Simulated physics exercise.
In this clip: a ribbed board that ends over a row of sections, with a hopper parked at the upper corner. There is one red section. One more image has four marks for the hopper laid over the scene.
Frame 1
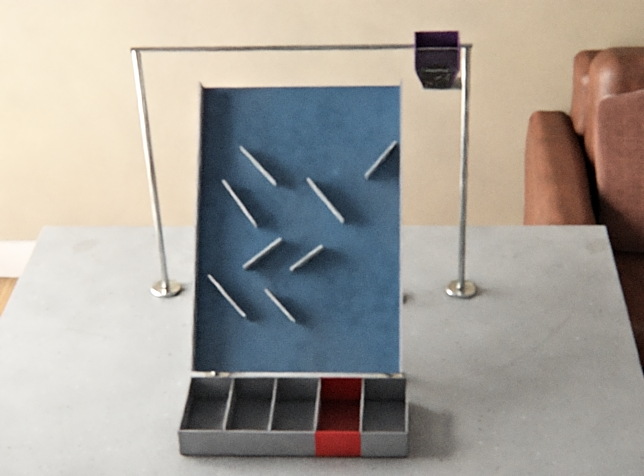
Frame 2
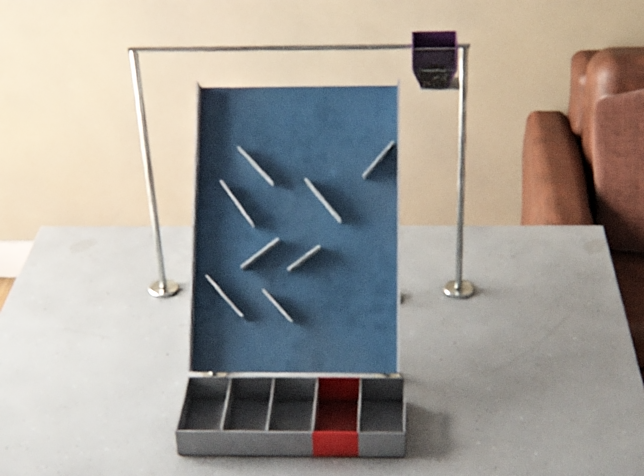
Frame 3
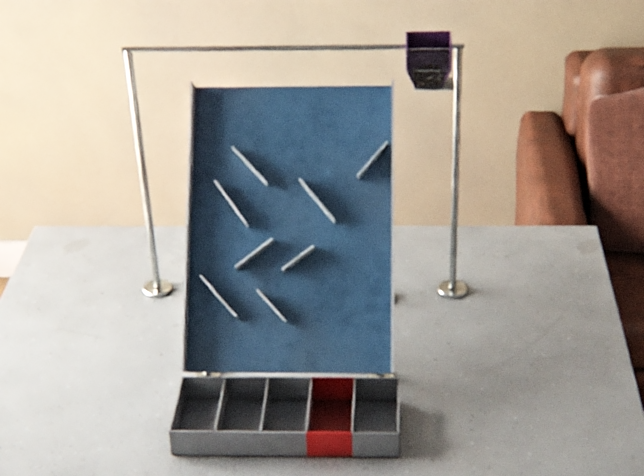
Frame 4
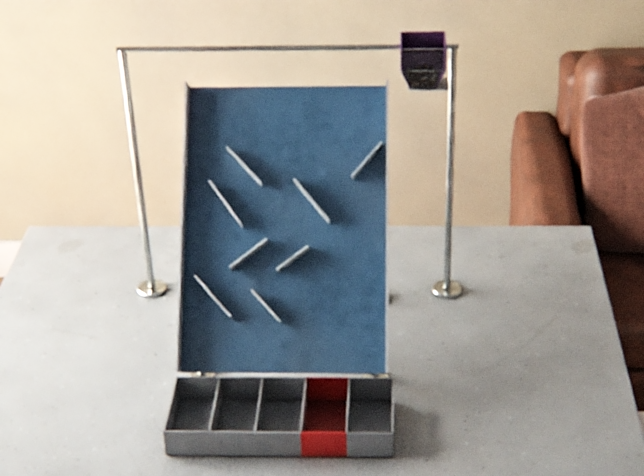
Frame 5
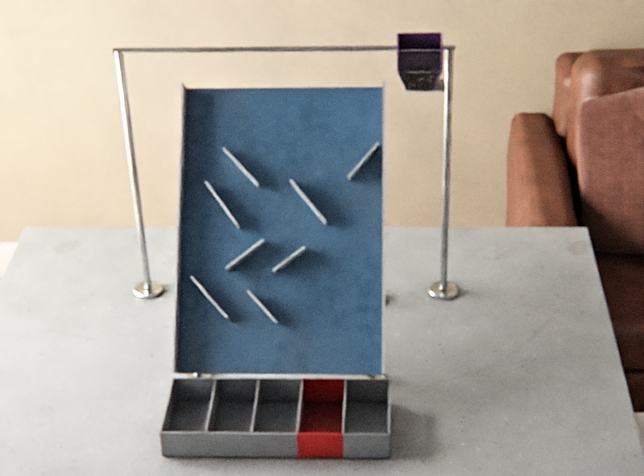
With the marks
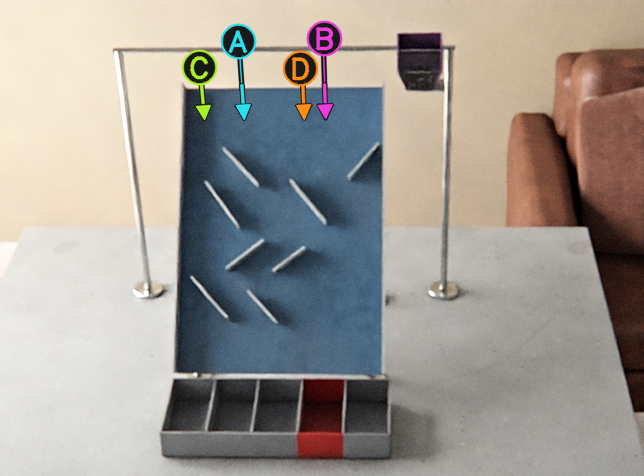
At first, a blue ribbed board stands over a row of gray sections with one red section, while a dark purple hopper sits at the upper right on a metal rail. The whole view then shifts slightly leftward, showing more of the brown couch, and nothing on the board or hopper moves.
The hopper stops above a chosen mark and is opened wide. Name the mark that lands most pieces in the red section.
I would pick mark A.
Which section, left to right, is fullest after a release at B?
The fifth.
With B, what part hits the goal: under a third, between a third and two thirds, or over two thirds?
Mark B gives under a third.
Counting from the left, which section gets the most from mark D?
The fifth from the left.
On the marked copy, mark A meets the board at (243, 114); mark B meets the board at (325, 113); mark C meets the board at (204, 114); mark D meets the board at (304, 114).
For mark A, about half in the red section, about half in other sections, a stray few outside the box.
For mark B, a stray few in the red section, most in other sections, a small part outside the box.
For mark C, a small part in the red section, most in other sections, a small part outside the box.
For mark D, a small part in the red section, most in other sections, a small part outside the box.
